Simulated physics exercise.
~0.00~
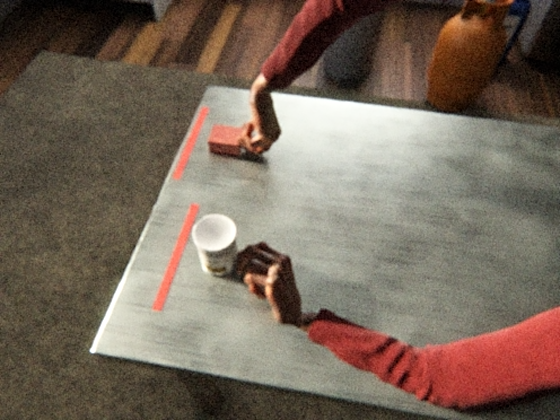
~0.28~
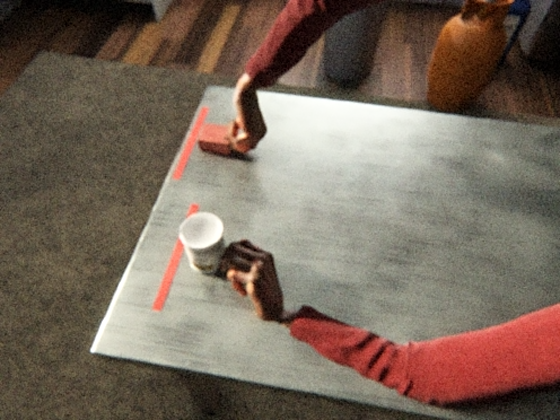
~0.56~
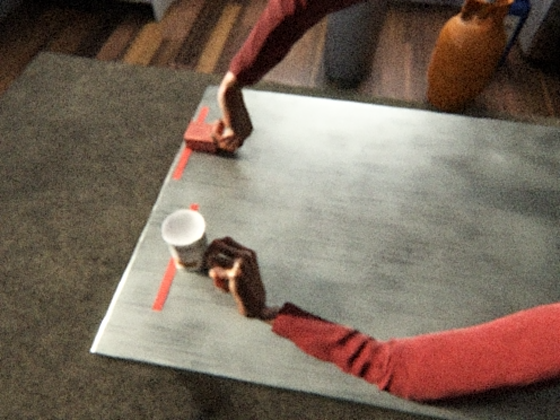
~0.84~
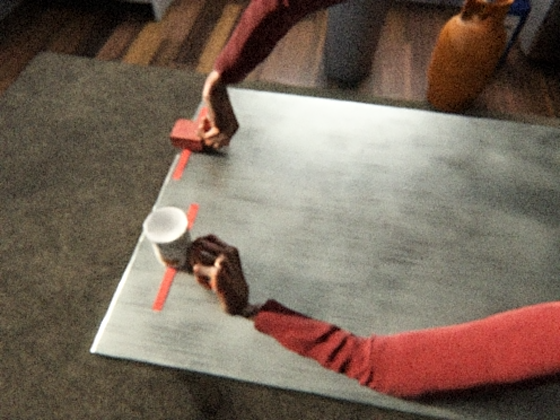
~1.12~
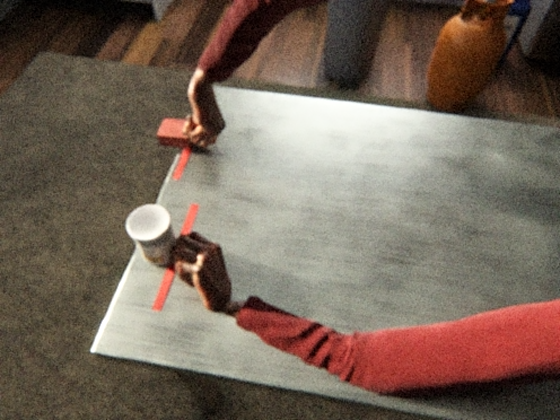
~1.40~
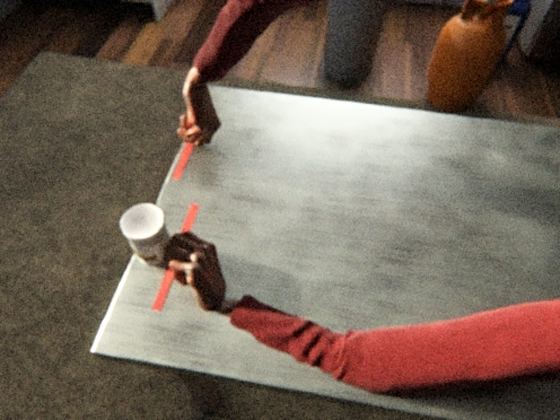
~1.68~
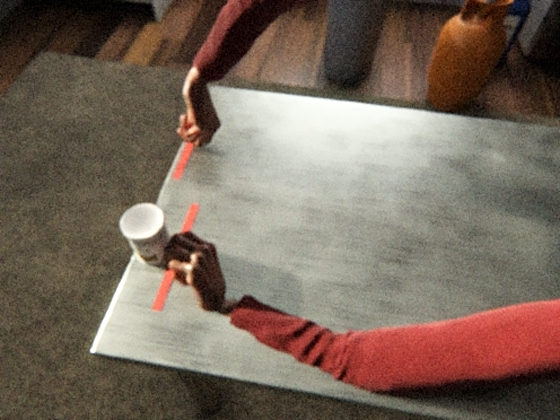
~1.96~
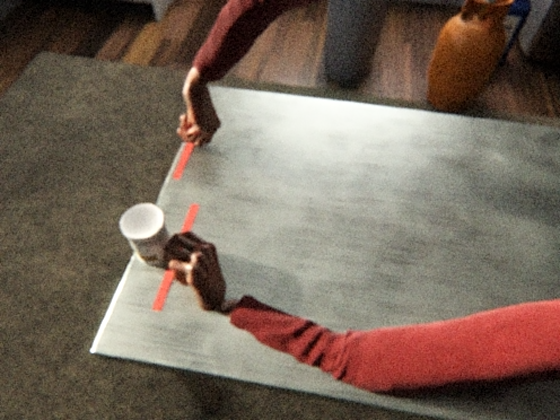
The clip opens on a grey tabletop with two strips of red tape near its left edge, where two red-sleeved arms reach in, one hand behind a red block and the other behind a white cup-like tin. Both hands push their objects steadily left toward the tape. The block and the tin slide over the strips and on toward the table's edge. The block then drops off the edge and out of sight, while the tin slides slightly farther. The hands stop at the tape, and the tin stays upright at the table's edge.
